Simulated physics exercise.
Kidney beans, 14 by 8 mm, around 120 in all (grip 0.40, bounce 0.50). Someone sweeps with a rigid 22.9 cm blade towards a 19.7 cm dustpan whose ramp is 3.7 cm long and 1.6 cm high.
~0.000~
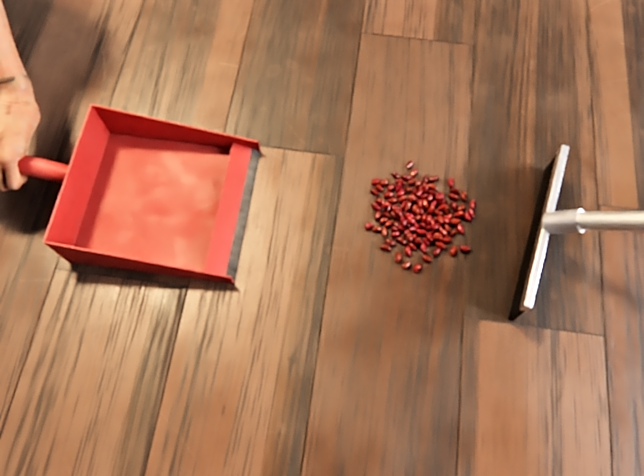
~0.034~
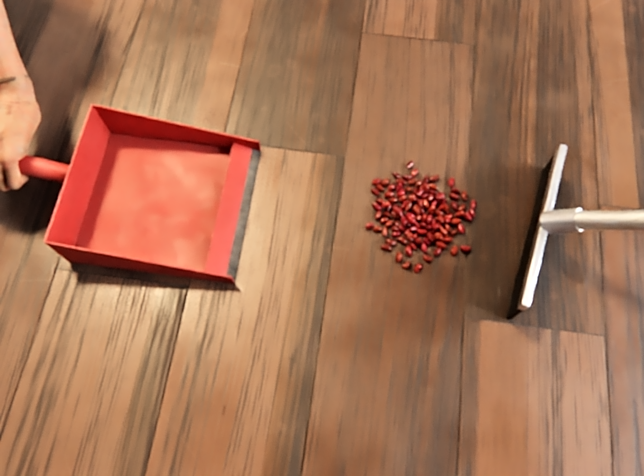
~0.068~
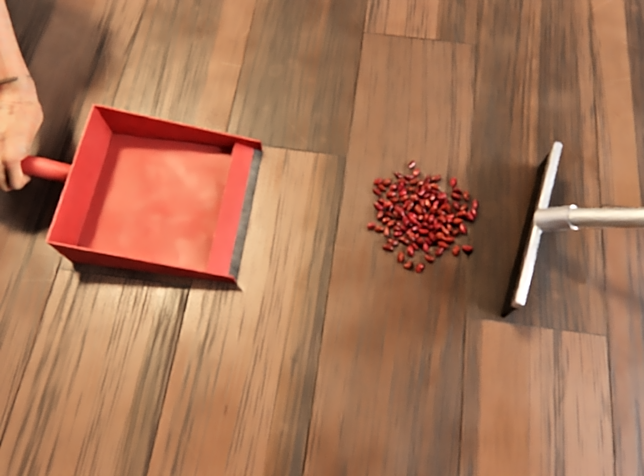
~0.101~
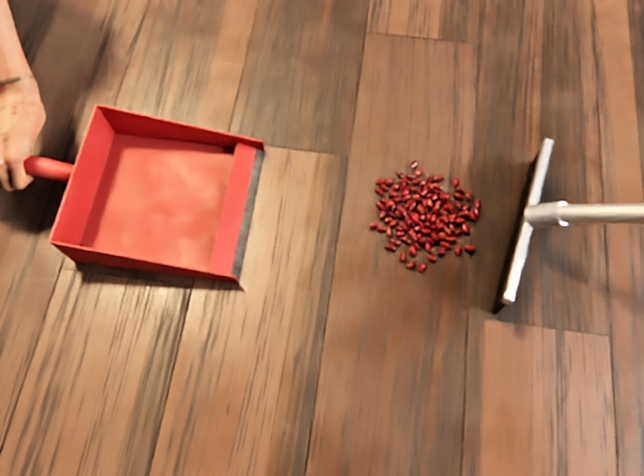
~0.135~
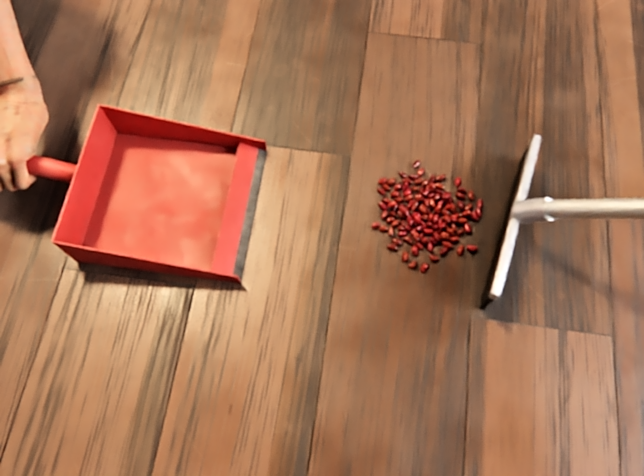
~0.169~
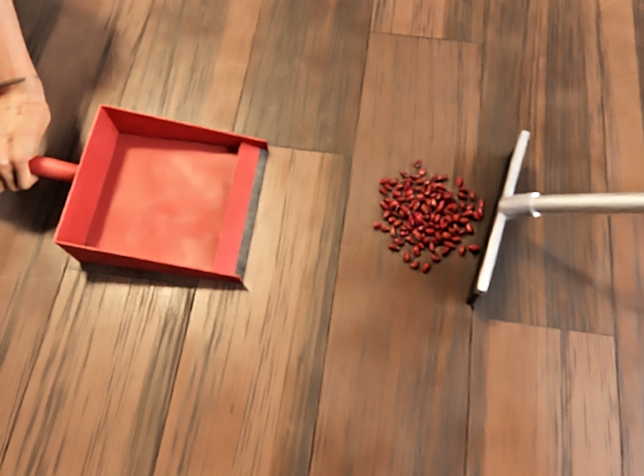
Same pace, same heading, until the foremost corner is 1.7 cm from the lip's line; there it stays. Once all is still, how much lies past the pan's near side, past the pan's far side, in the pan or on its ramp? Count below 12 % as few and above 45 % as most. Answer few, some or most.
Past the pan's near side: Few; past the pan's far side: Some; in the pan or on its ramp: Some.
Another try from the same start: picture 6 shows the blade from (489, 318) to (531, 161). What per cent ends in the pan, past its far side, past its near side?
Pan 0, far 10, near 5.
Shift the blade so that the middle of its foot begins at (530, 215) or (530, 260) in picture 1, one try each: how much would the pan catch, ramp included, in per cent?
About 20 and 10 per cent.
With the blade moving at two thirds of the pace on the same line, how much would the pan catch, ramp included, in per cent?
In that case some 20 per cent.
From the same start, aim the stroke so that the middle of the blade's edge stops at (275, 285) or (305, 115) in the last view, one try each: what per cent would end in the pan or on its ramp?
About 5 and 5 per cent.
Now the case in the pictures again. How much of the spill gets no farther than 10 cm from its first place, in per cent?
Some 0 per cent.
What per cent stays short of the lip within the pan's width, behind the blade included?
Some 50 per cent.
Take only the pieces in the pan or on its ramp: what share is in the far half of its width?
Roughly 90 per cent.
Then, at 0.42 s, middle of the blade 18 cm from the lip; 0 % over the lip, far side 15 %, near side 0 %.
After 0.59 s, middle of the blade 9 cm from the lip; 0 % over the lip, far side 25 %, near side 0 %.
After 0.88 s, middle of the blade 4 cm from the lip; 20 % over the lip, far side 35 %, near side 0 %.
By 2.6 s all is still; near side 0 %, far side 30 %, pan 20 %, in front of the lip or behind the blade 50 %.
